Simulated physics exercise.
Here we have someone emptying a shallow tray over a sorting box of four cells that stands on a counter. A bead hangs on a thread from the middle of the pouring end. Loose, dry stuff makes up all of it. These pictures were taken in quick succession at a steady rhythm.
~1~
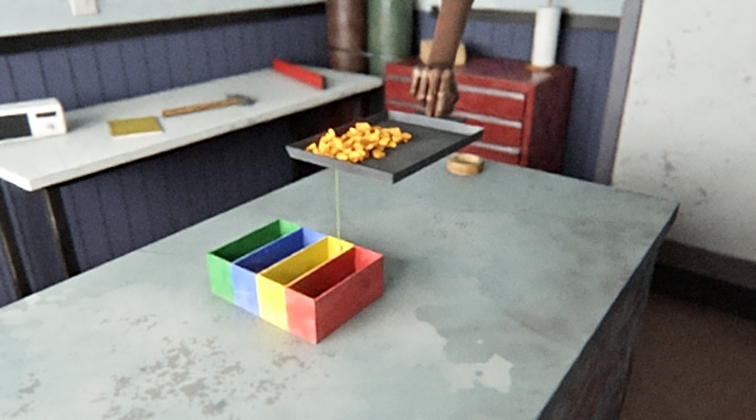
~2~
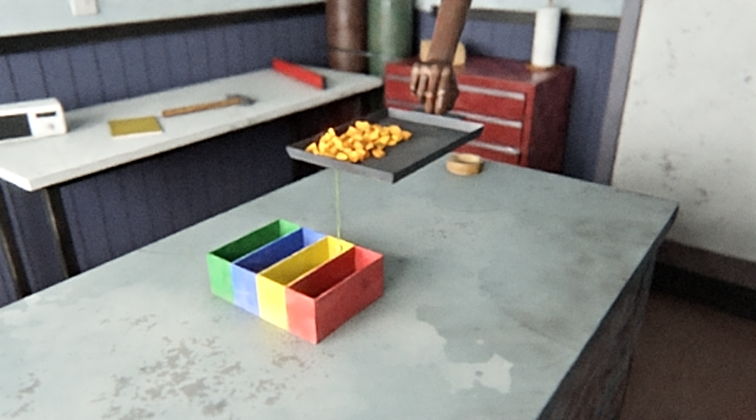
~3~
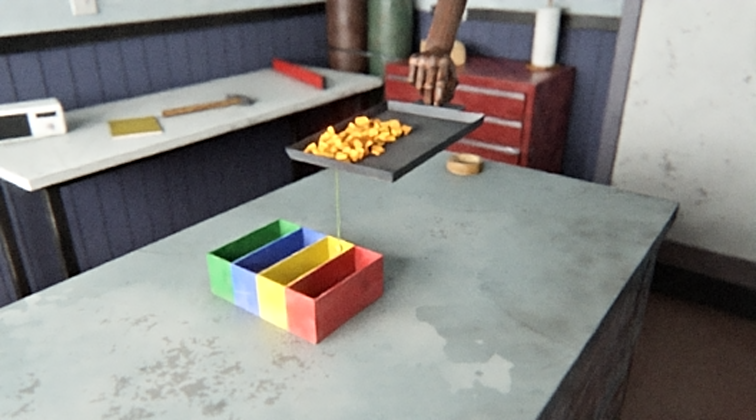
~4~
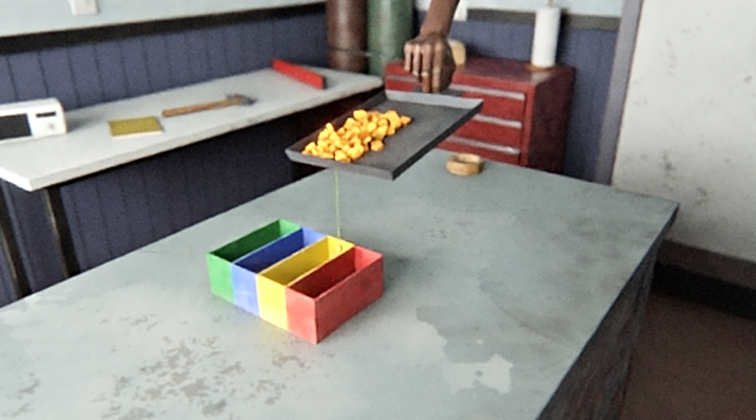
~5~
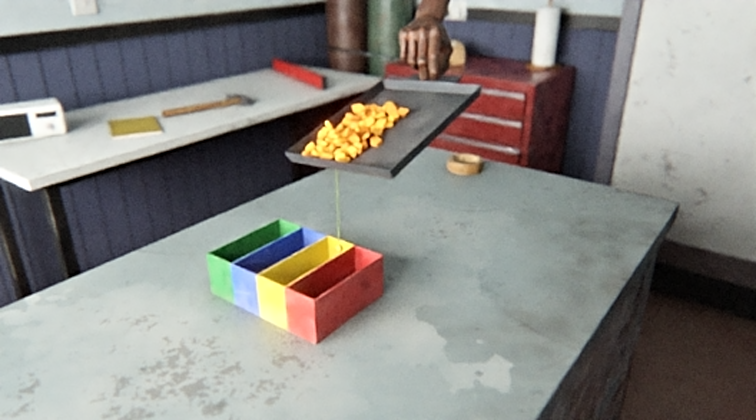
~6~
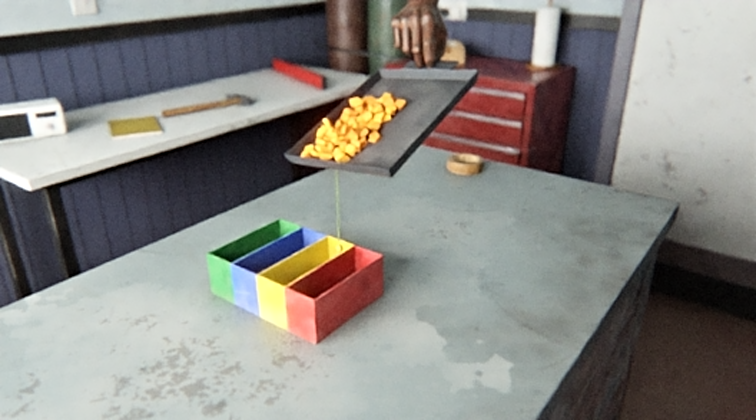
A hand steadily raising the far end of a dark tray of small orange crackers above a four-coloured sorting box on a counter.
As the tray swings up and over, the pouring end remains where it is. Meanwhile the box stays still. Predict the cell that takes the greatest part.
I would say the blue cell.
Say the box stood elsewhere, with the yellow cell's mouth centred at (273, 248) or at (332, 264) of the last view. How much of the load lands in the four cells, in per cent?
It would be roughly 90 per cent in the first placement and roughly 100 per cent in the second.
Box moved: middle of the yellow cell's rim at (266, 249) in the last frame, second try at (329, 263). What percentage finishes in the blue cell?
Respectively 0 percent and 40 percent.
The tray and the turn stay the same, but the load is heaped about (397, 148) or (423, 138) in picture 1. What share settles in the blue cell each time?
It comes to about 30 per cent the first time and about 40 per cent the second.
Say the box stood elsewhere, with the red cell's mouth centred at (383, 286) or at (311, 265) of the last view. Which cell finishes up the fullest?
Result 1: That green cell. Result 2: The yellow cell.
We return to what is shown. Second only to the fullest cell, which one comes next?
Ranked number two: The yellow one.
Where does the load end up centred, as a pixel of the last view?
Near (282, 286).
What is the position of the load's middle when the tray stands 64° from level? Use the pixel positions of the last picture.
Load centre: Approx. (312, 146).
Soon, tray tipped steeply; nearly all on the tray; a stray few falling or outside the box.
A while on, tray tipped past a quarter turn; about a quarter on the tray; about half in the blue cell; a small part in the yellow cell; a stray few in the green cell; a stray few in the red cell; a small part falling or outside the box.
Towards the end, tray tipped past a quarter turn; about two thirds in the blue cell; about a quarter in the yellow cell; a stray few in the red cell; a stray few in the green cell.
Finally, tray tipped past a quarter turn; about two thirds in the blue cell; about a quarter in the yellow cell; a stray few in the red cell; a stray few in the green cell.
